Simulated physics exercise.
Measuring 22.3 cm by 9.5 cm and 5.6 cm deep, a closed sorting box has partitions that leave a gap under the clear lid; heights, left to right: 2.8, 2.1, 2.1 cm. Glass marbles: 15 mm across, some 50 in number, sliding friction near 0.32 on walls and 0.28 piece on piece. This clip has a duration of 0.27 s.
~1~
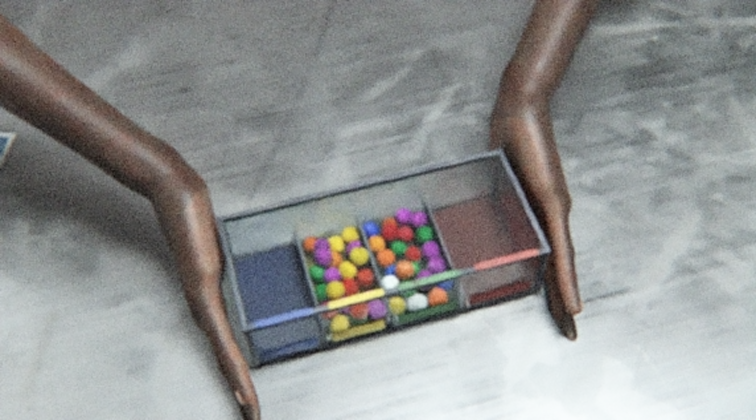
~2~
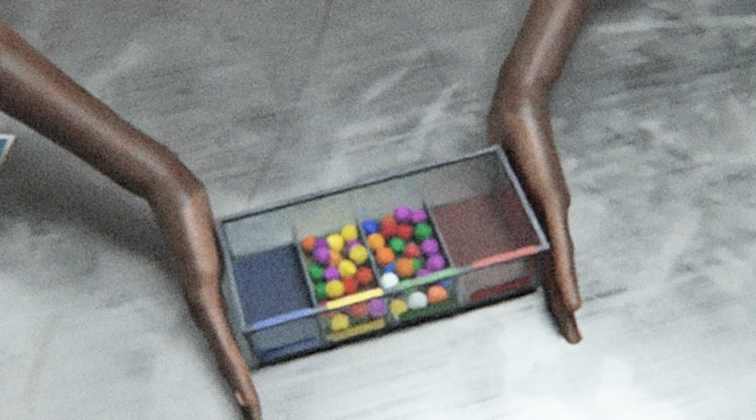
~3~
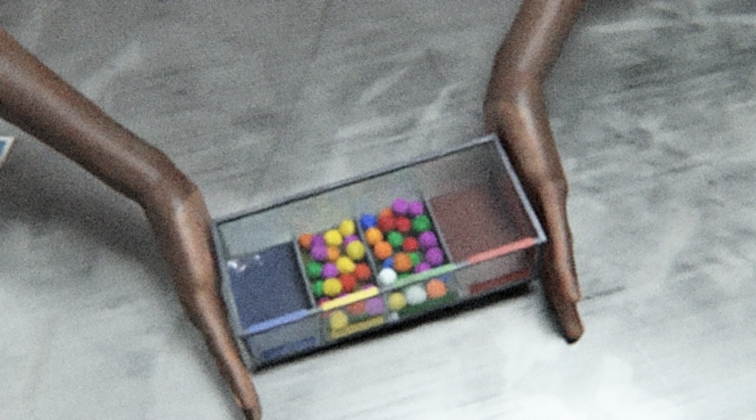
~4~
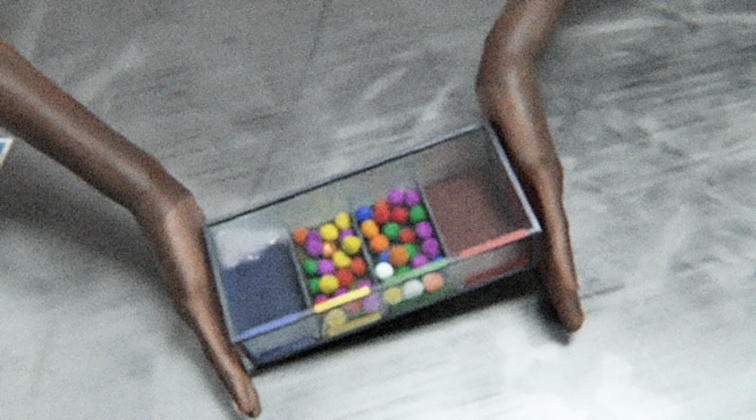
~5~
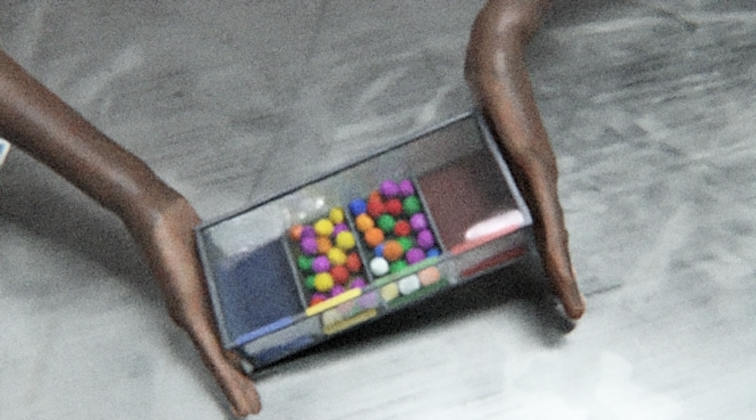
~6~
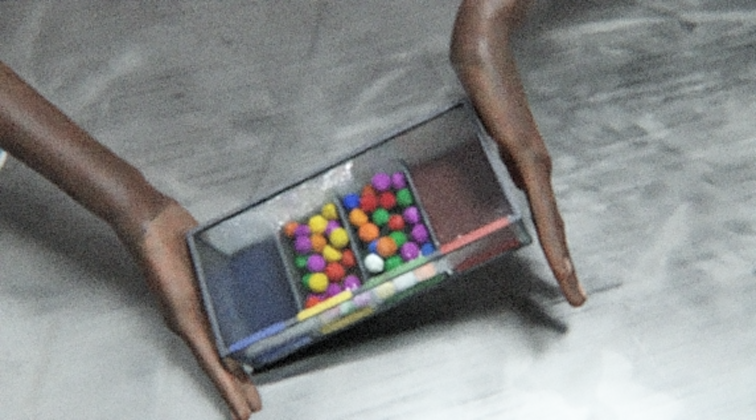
Two hands tilting a clear-lidded box of colourful marbles, raising its right end while the marbles stay in the middle compartments.
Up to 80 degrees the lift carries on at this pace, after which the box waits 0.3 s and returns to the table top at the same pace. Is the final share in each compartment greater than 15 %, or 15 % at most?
Red: 15 % at most, blue: Greater than 15 %, green: Greater than 15 %, yellow: Greater than 15 %.
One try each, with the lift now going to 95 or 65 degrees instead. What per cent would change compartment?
85 % and 10 %.
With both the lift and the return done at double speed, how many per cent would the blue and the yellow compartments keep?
You'd end up with blue at 55 percent and yellow at 40 percent.
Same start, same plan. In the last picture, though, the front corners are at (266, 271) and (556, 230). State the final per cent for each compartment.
Per cent by compartment: Red 25, blue 0, green 45, yellow 35.
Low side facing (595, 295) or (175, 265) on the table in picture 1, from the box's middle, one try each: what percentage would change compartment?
The share comes to about 45 in a hundred, then about 45 in a hundred.
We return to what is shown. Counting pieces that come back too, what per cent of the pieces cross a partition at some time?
Something like 30 per cent of the pieces.
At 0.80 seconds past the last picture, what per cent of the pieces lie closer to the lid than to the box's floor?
Close to 20 in a hundred.
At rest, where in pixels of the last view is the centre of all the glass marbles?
Somewhere around (338, 292) in the final frame.
Then, 0.80 s after the last picture, tilt 80 degrees; blue 15 %, green 35 %, yellow 50 %.
Then, 1.34 s after the last picture, tilt 41 degrees; blue 30 %, green 25 %, yellow 45 %.
Then, 1.93 s after the last picture, tilt 0 degrees; blue 30 %, green 25 %, yellow 45 %.
In the end, red 0 %, blue 30 %, green 25 %, yellow 45 %.
